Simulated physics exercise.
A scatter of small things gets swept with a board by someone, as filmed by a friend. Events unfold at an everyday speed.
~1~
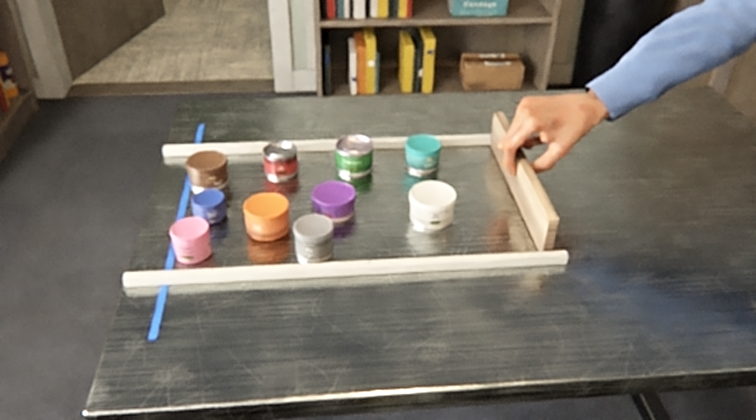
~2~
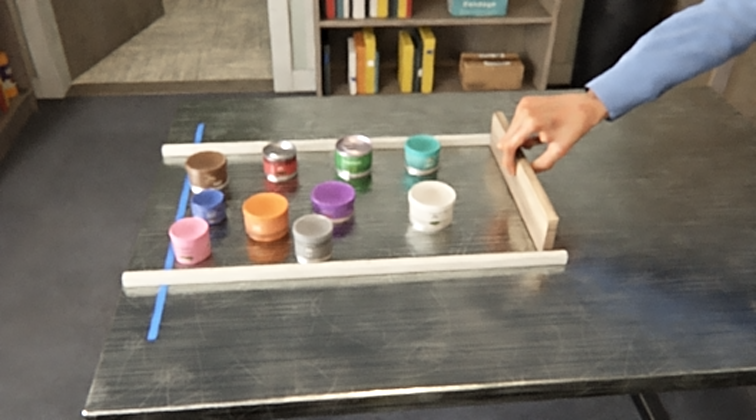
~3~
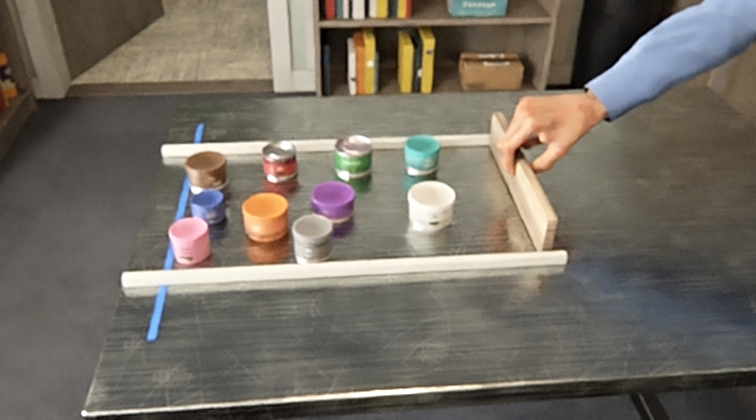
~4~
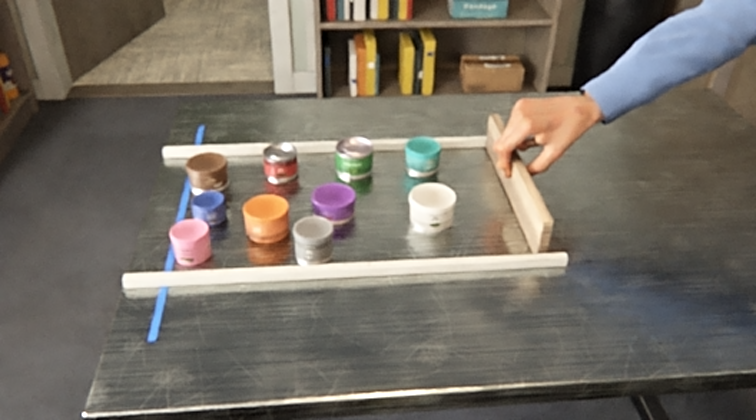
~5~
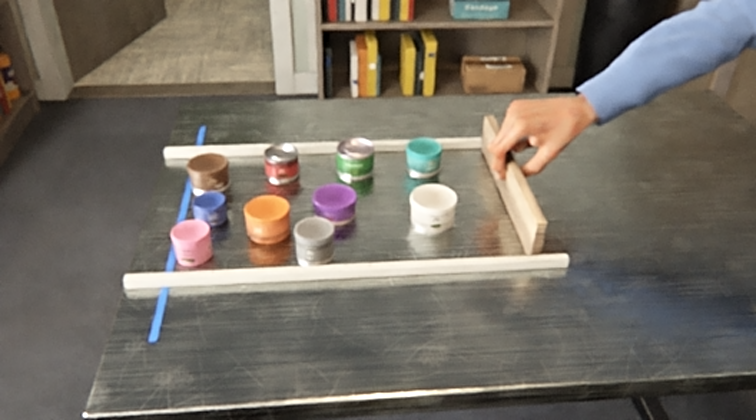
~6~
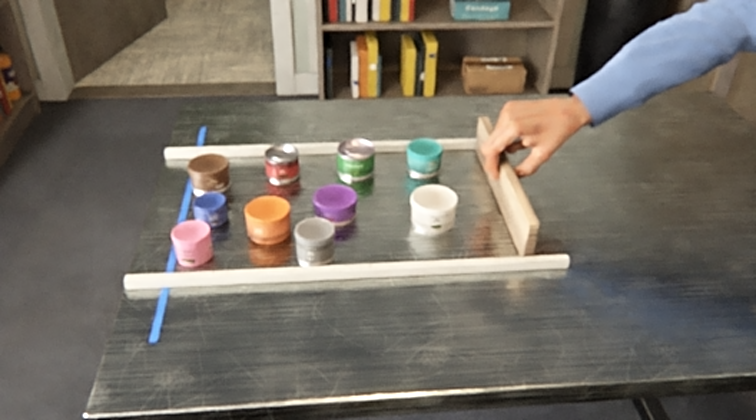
On a dark tabletop, a hand slides a wooden board slightly left toward scattered colourful tubs.
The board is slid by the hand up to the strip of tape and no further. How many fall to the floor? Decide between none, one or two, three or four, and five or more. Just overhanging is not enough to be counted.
I expect at least five pieces to go over the edge.
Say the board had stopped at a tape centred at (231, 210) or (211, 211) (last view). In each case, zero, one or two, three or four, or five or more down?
In turn: One or two, then one to two.
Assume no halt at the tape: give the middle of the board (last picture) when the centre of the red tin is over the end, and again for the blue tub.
The red tin puts it at (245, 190), the blue tub at (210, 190).
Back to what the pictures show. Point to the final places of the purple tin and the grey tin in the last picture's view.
The purple tin ends up near (162, 203), and the grey tin near (149, 254).
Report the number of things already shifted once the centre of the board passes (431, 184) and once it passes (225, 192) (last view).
By then 2, and later 10.
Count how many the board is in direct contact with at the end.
Count: 4.
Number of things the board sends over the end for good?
In all, 6 of them.
Soon after, none off yet; pink tub at rest near (193, 243); brown tin at rest near (210, 174); blue tub at rest near (211, 210).
Then, none off yet; pink tub at rest near (192, 244); brown tin moved about its own width near (178, 179); blue tub moving near (207, 208).
By the end, the number that fall off is five or more; fallen, green tin, red tin, orange tub, blue tub, brown tin and pink tub.
